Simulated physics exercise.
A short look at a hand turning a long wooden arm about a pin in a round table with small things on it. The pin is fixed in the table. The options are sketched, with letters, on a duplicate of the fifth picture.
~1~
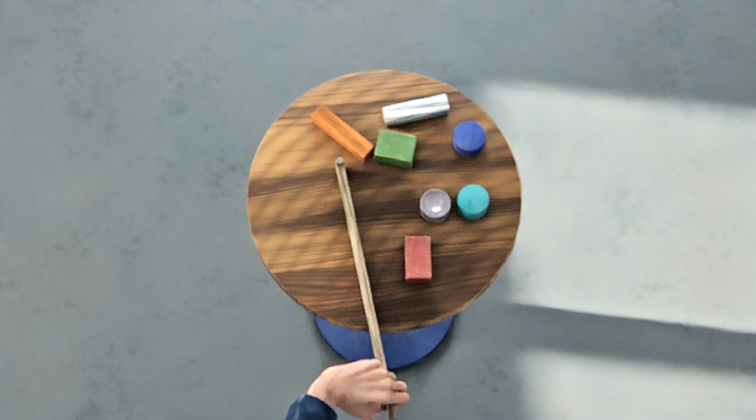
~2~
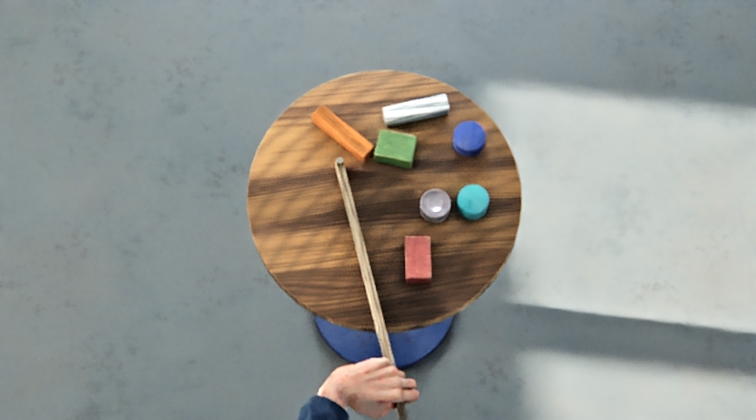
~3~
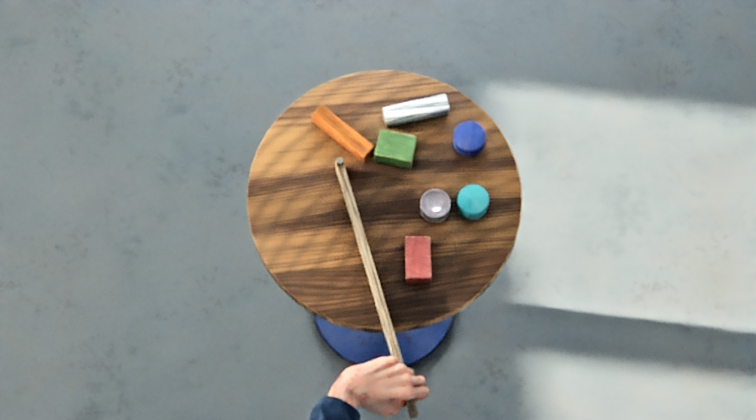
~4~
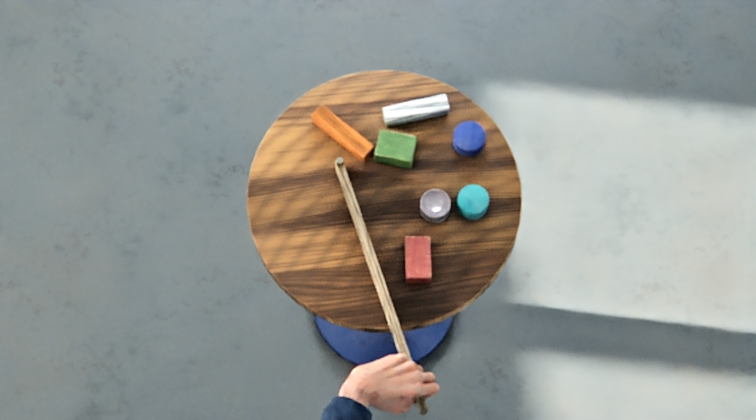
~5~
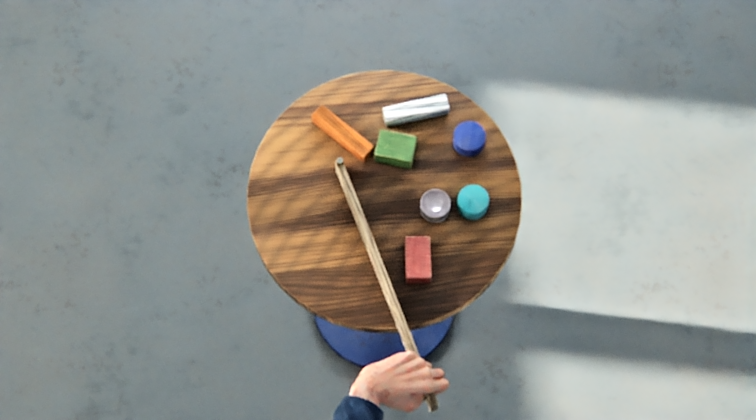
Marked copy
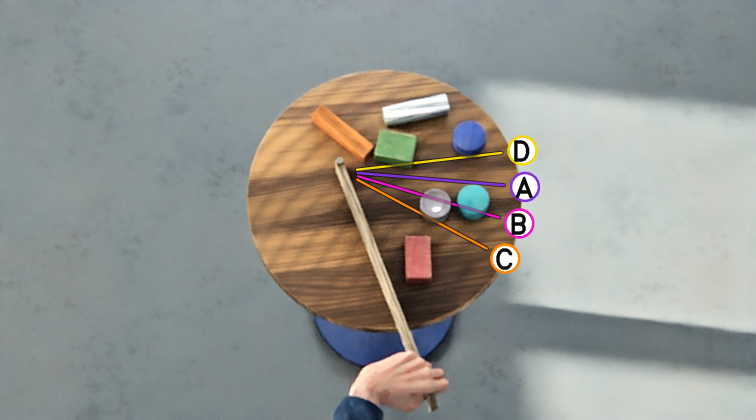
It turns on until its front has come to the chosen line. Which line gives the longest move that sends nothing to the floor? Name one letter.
It should halt at D.
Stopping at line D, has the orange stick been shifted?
No.
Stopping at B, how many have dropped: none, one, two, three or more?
The count is none.
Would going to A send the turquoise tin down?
By then, no.
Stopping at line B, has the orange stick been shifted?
No.
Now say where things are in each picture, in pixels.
In the first picture, white stick (416, 111); arm (357, 247); turquoise tin (473, 202).
In the second picture, arm (361, 246); red block (418, 260).
In the third picture, arm (365, 246); grey tin (435, 206).
In the fourth picture, arm (368, 244); white stick (416, 111).
In the fifth picture, arm (371, 243); green block (396, 149); red block (418, 260); blue tin (469, 139).
On the marked copy, A at (431, 179); B at (428, 197); C at (421, 214); D at (429, 161).
Taking D. A third of the way, arm (406, 220); red block (442, 235); grey tin (438, 200).
Two thirds of the way, arm (426, 184); turquoise tin (488, 163); red block (461, 184).
When it is over, arm (427, 155); turquoise tin (496, 136); blue tin (471, 116); nothing has fallen.
As for the rest, A is safe but short; B is safe but short; C is safe but short.
